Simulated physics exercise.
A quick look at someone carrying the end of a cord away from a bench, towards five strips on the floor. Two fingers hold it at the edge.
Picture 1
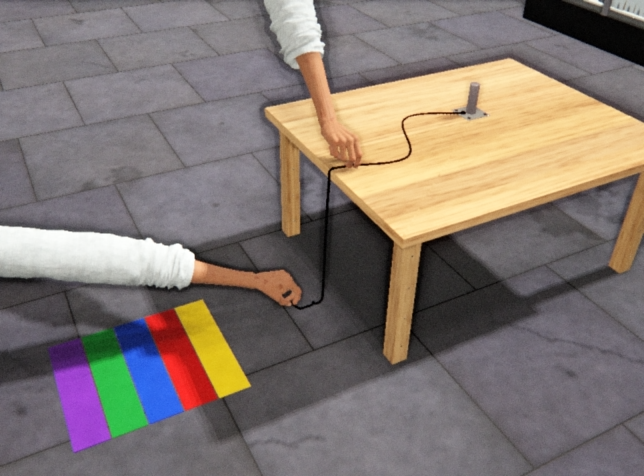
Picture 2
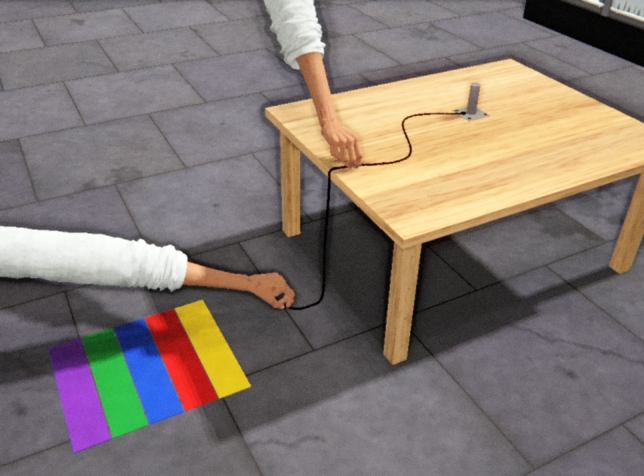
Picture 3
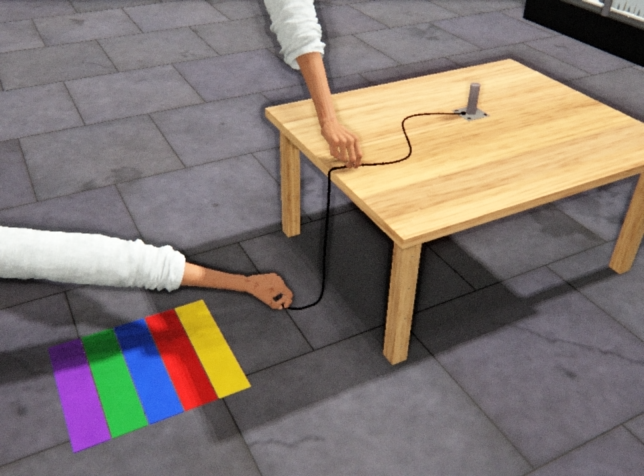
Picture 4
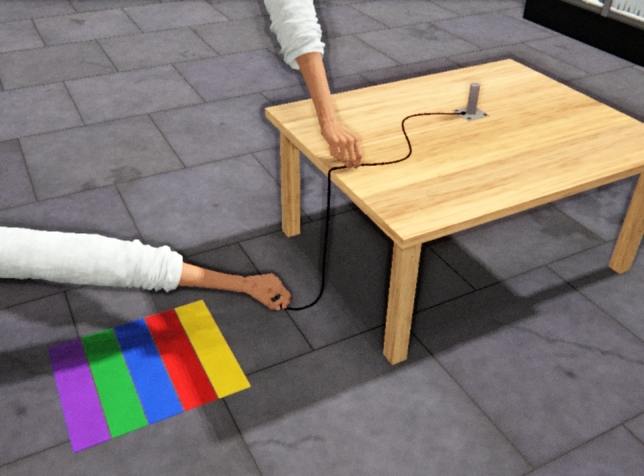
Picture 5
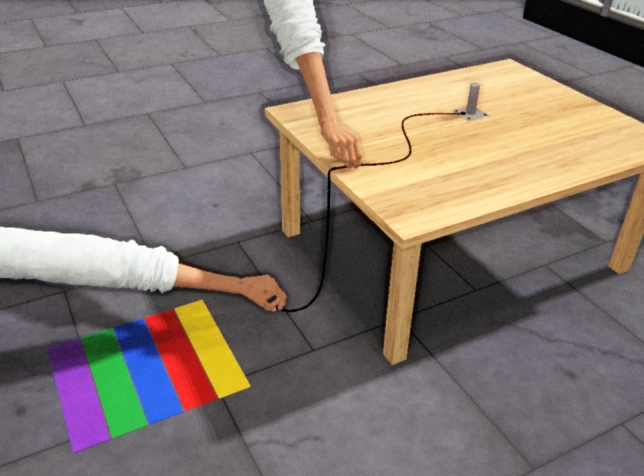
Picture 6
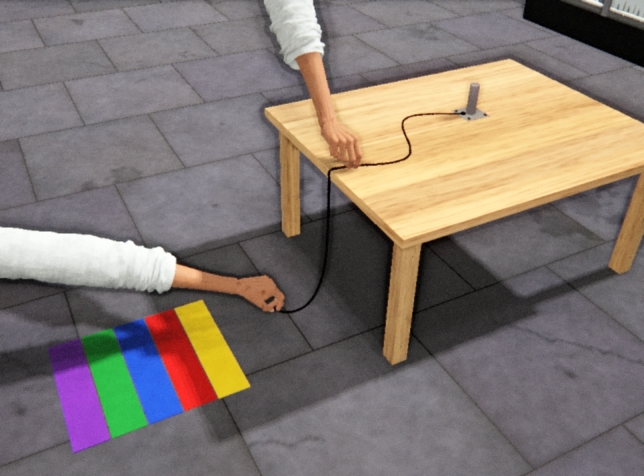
The end of a black cord, held in one hand, moved slightly left and a touch downward near five coloured strips, while another hand stayed still, holding the cord at the wooden table's edge.
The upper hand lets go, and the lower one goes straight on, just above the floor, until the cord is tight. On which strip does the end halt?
It gets as far as the blue strip.
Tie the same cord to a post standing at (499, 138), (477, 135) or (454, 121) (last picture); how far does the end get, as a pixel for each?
Near (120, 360), (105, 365) and (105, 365).
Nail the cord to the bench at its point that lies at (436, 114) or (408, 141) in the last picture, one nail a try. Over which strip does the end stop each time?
Try by try: Blue; red.
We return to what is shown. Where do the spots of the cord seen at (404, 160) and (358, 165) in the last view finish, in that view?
The first at (352, 158), the second at (315, 182).
Soon after, end near (205, 332); over yellow.
Then, end near (165, 345); over red.
At full stretch, end near (140, 353); over blue. The blue one.
